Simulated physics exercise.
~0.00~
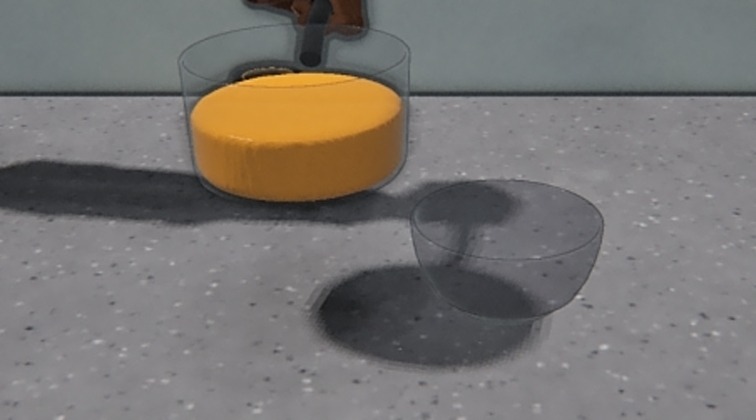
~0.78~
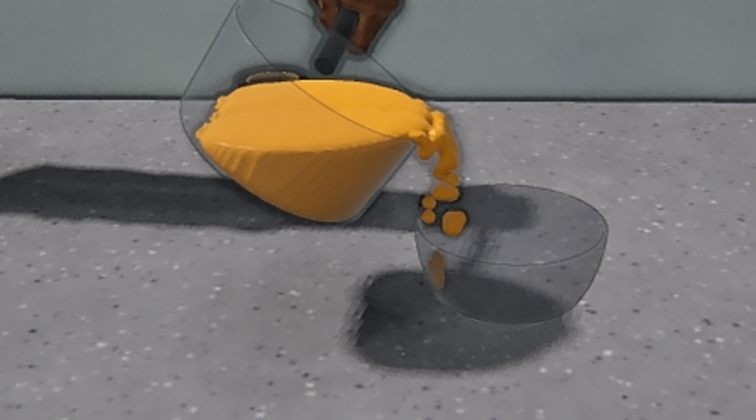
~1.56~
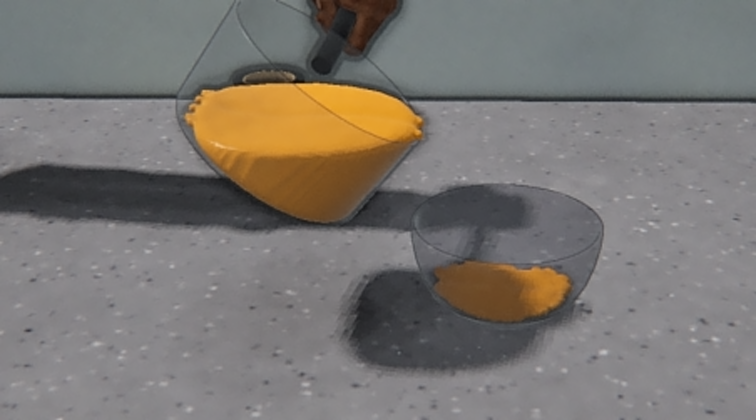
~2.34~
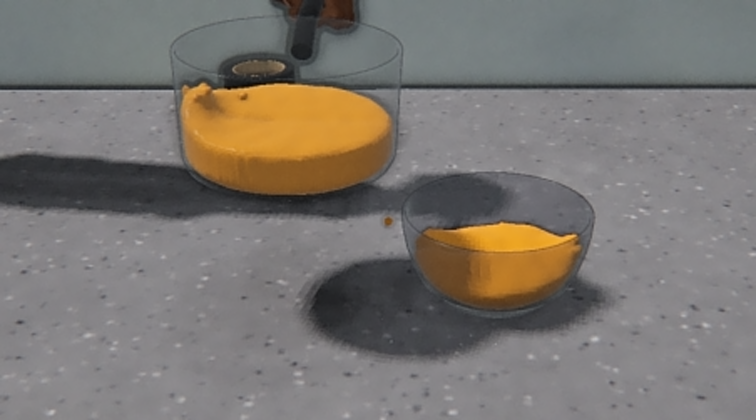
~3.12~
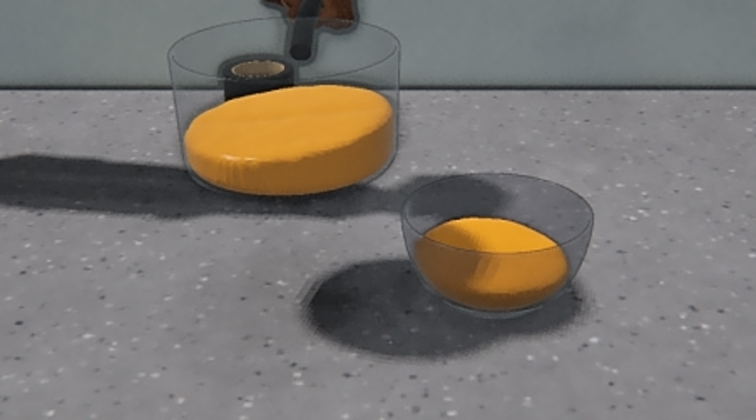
A brown hand tilting a clear pot to pour orange juice into an empty round bowl, then levelling it, leaving both holding juice.
